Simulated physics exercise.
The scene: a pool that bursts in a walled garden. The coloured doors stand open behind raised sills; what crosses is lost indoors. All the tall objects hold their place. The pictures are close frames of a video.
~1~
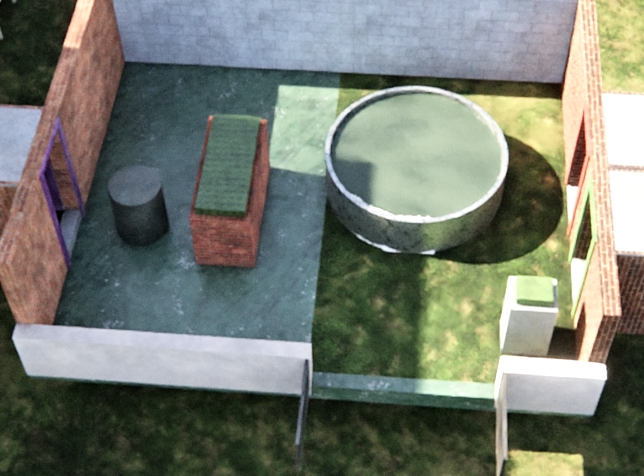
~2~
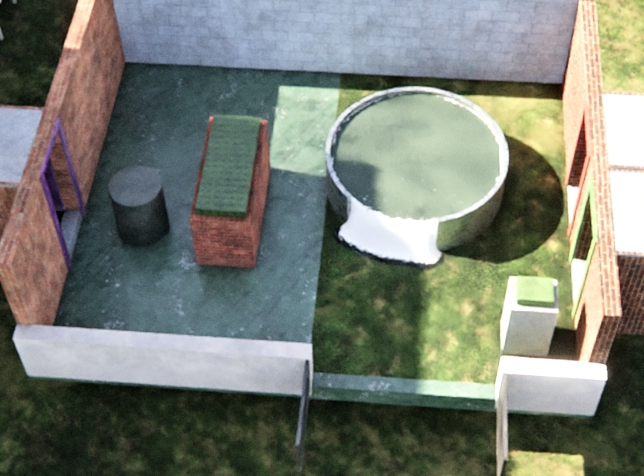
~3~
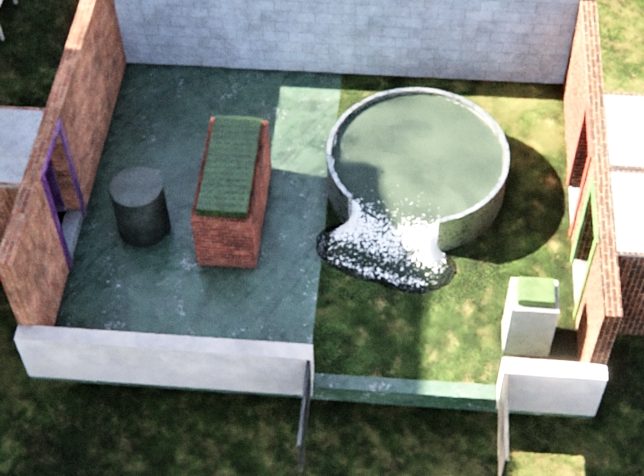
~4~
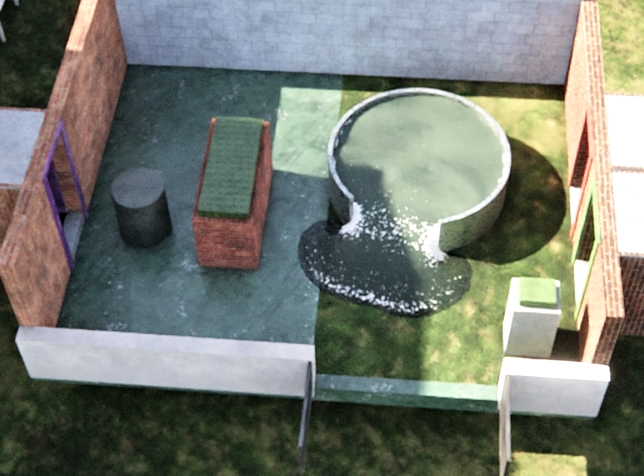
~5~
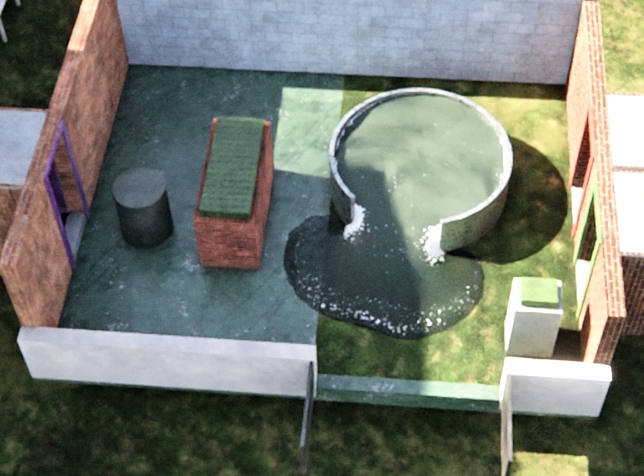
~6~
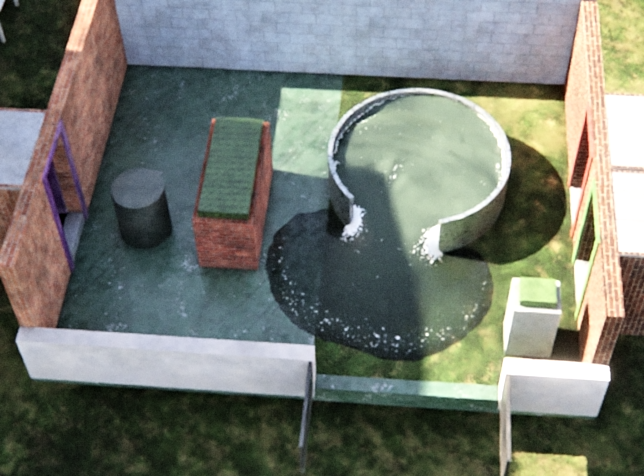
A round tank in a walled garden bursts at its front, and dark water spreads outward.
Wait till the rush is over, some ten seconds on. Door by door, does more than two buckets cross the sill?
The red door admits no more than that; the purple door admits no more than that; the green door admits no more than that.
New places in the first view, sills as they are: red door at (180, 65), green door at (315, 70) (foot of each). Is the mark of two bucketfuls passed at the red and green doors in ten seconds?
Then: The red one goes over; the green one holds.
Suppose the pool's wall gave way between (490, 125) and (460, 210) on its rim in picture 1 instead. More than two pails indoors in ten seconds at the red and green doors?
In short: Red floods; green takes more.
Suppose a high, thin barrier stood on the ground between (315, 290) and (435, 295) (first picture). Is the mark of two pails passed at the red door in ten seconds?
One by one: Red floods.
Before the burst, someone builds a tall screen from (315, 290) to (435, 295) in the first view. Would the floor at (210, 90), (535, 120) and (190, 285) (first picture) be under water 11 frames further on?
As listed: Not flooded, clear, covered.
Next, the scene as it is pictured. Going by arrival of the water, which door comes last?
I say the one in red.
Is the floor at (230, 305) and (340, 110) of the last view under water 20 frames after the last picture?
In that order: Wet, no water.
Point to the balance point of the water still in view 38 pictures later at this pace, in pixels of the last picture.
Close to (313, 240).
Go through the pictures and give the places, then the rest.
The round tank at (416, 155) is whole and still, in the first picture.
Water pours out at (389, 236) and has run to (341, 231), in the second picture.
The front is at (449, 275), out from the gap at (390, 239), in the third picture.
The front is at (305, 261), out from the gap at (391, 241), in the fourth picture.
The front is at (421, 333), out from the gap at (393, 241), in the fifth picture.
Water pours out at (391, 241) and has run to a hidden place, in the sixth picture.
A moment on, water covers 30 % of the floor; the red door not reached, the purple door not reached, the green door not reached.
Next, water covers 35 % of the floor; the red door not reached, the purple door not reached, the green door not reached.
Then, water covers 50 % of the floor; the red door not reached, the purple door wet at the sill, nothing in, the green door not reached.
Later, water covers 70 % of the floor; the red door not reached, the purple door wet at the sill, nothing in, the green door wet at the sill, nothing in.
In the end, water covers 90 % of the floor; the red door wet at the sill, nothing in, the purple door wet at the sill, nothing in, the green door wet at the sill, nothing in.
